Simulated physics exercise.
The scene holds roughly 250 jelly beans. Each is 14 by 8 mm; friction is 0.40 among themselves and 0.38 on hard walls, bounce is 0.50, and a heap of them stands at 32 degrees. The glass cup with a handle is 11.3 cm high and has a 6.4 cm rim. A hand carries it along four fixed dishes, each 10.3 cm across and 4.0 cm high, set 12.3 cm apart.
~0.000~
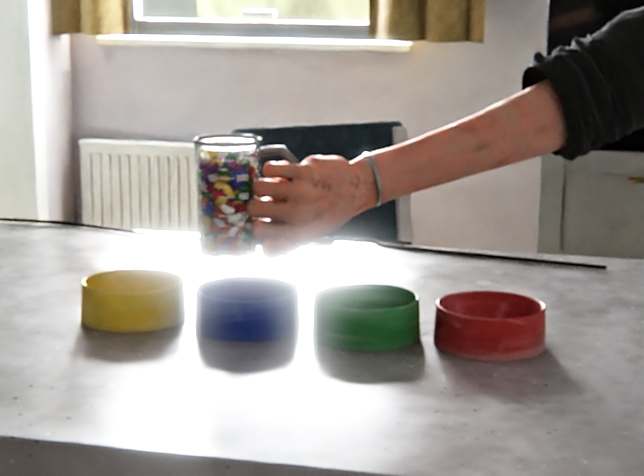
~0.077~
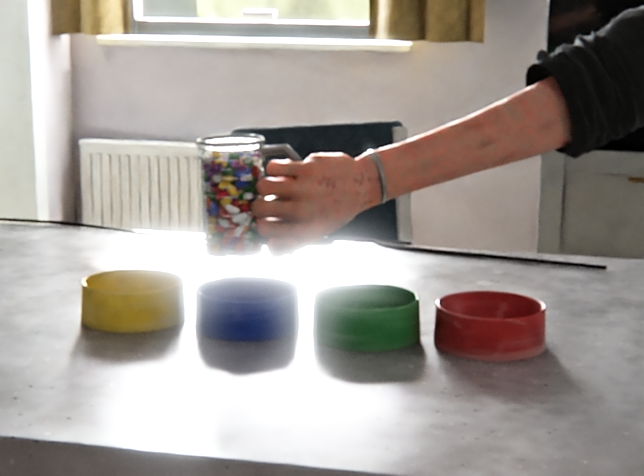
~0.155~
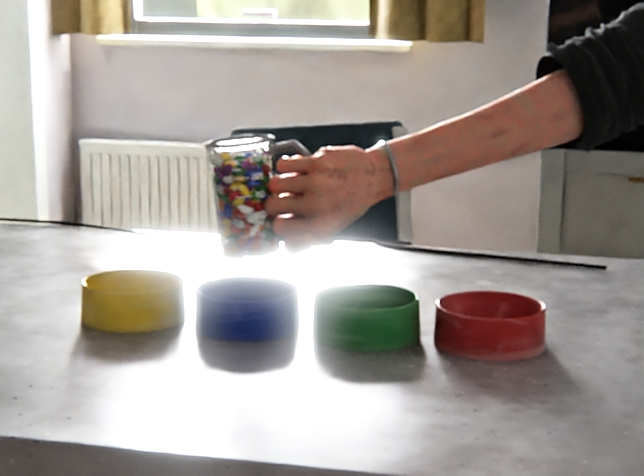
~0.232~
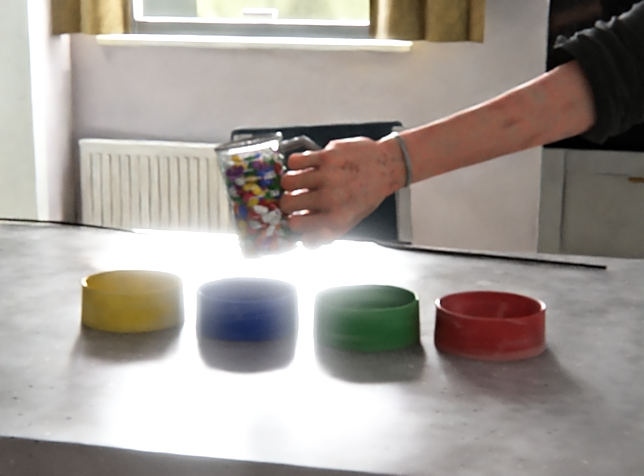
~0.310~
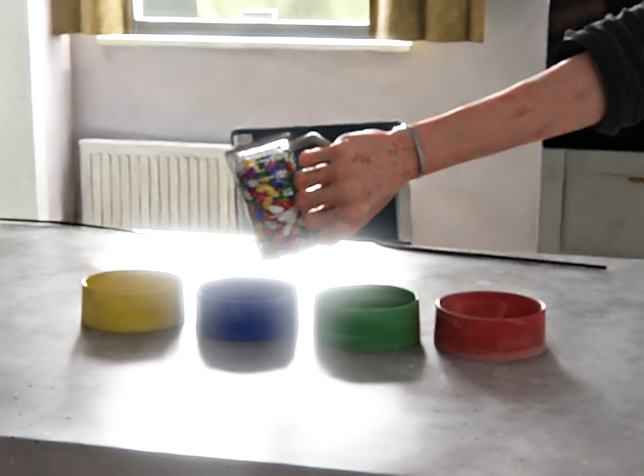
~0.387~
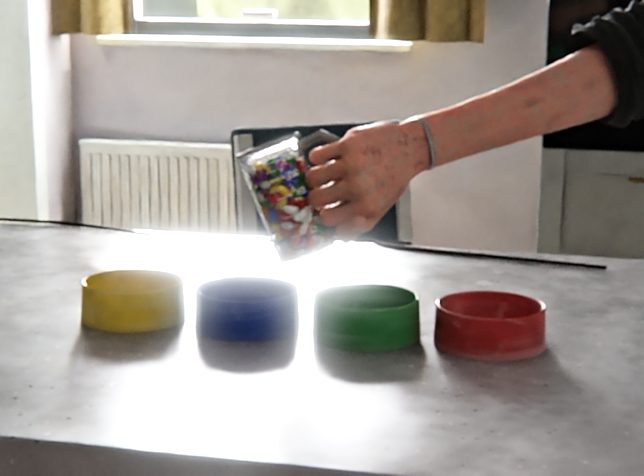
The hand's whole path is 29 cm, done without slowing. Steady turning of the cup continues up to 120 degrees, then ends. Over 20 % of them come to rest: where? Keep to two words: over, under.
As I see it, red: I expect its count to outstrip a fifth of the total; blue: I expect its count to stay within a fifth of the total; green: I expect its count to stay within a fifth of the total; yellow: I expect its count to stay within a fifth of the total; counter: I expect its count to outstrip a fifth of the total.
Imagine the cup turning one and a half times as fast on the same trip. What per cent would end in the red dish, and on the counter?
Shares: Red at 20; counter at 30.
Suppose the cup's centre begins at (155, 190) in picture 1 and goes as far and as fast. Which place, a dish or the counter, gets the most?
Green.
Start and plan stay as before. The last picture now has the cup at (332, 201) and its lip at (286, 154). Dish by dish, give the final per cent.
Per cent kept: Red 50; blue 0; green 0; yellow 0.
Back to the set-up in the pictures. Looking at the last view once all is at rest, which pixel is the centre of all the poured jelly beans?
Approximately (454, 332) in the last view.
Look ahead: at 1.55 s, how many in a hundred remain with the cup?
About 95 %.
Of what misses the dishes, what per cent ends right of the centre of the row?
Share on that side: Roughly 100 %.
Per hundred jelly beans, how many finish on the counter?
Roughly 40 percent.
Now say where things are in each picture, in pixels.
In the first picture, cup at (228, 196), tilt 0 degrees, lip at (197, 139), moved 0.0 cm; middle of the pieces at (230, 204); yellow dish at (133, 281); blue dish at (247, 289); green dish at (366, 297); red dish at (490, 305).
In the second picture, cup at (233, 196), tilt 2 degrees, lip at (200, 140), moved 0.5 cm; middle of the pieces at (235, 204).
In the third picture, cup at (245, 197), tilt 6 degrees, lip at (208, 143), moved 1.8 cm; middle of the pieces at (248, 205).
In the fourth picture, cup at (259, 198), tilt 11 degrees, lip at (218, 147), moved 3.2 cm; middle of the pieces at (263, 205).
In the fifth picture, cup at (273, 198), tilt 16 degrees, lip at (228, 151), moved 4.7 cm; middle of the pieces at (278, 205).
In the sixth picture, cup at (287, 199), tilt 22 degrees, lip at (238, 156), moved 6.1 cm; middle of the pieces at (292, 206); yellow dish at (133, 281); blue dish at (247, 289); green dish at (366, 297); red dish at (490, 305). The cup turns about 65 degrees a second and travels 19 cm a second.
After 1.09 s, tilt 68 degrees; cup holds 100 %.
After 1.55 s, tilt 98 degrees; cup holds 95 %.
After 2.09 s, tilt 120 degrees; cup holds 25 %, red 50 %, green 5 %.
In the end, at 3.3 s, red 55 %, blue 0 %, green 5 %, yellow 0 %, counter 40 %.
